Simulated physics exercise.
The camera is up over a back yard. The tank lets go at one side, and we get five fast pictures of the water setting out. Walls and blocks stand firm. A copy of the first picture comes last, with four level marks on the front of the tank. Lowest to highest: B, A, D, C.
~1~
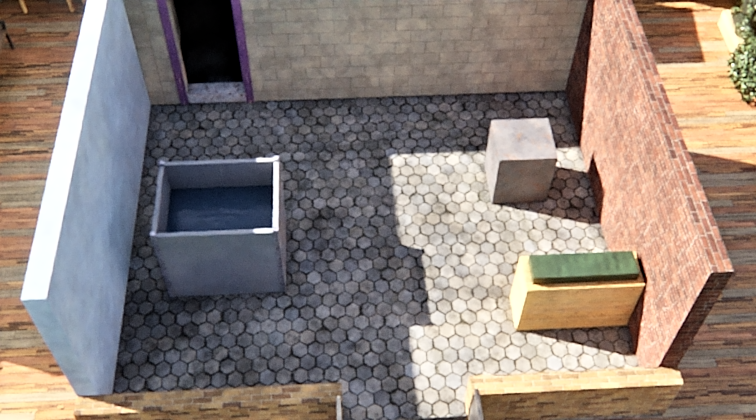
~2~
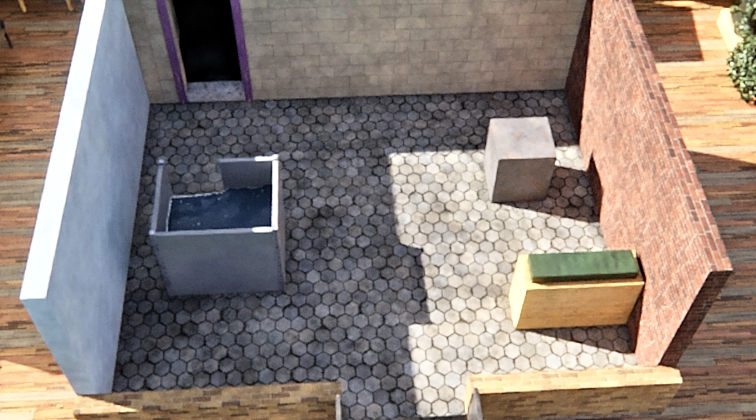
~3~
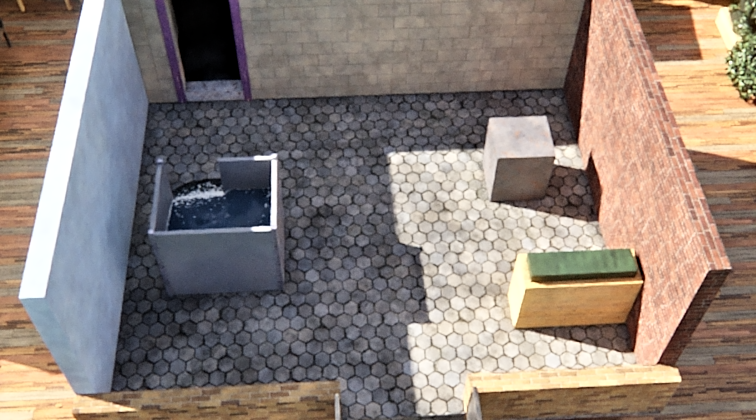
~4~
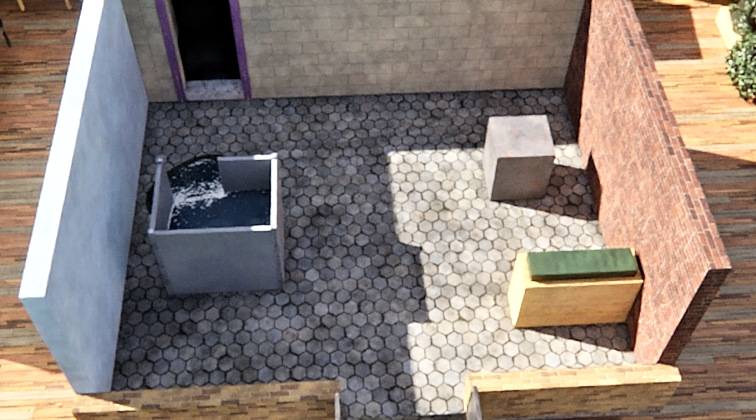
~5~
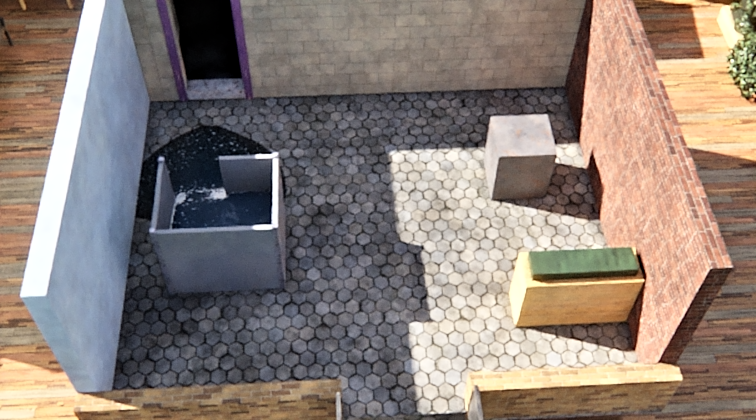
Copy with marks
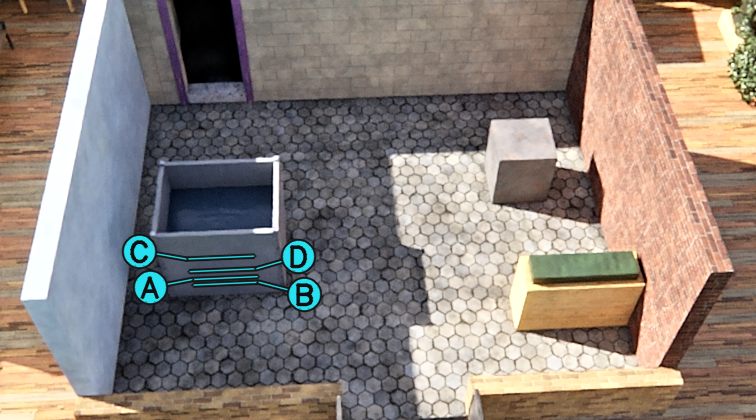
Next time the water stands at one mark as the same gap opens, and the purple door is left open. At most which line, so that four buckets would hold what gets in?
Level D.
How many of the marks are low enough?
Three of the four.
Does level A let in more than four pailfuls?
No.
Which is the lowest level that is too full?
C it is.
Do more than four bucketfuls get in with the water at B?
No, that is safe.
In cyan, A at (224, 278); B at (226, 283); C at (220, 257); D at (223, 270); from the bottom up B, A, D, C.
If A is chosen, nothing gets over.
If B is chosen, nothing gets over.
If C is chosen, about 9 bucketfuls get in.
If D is chosen, a bucket or two gets in.
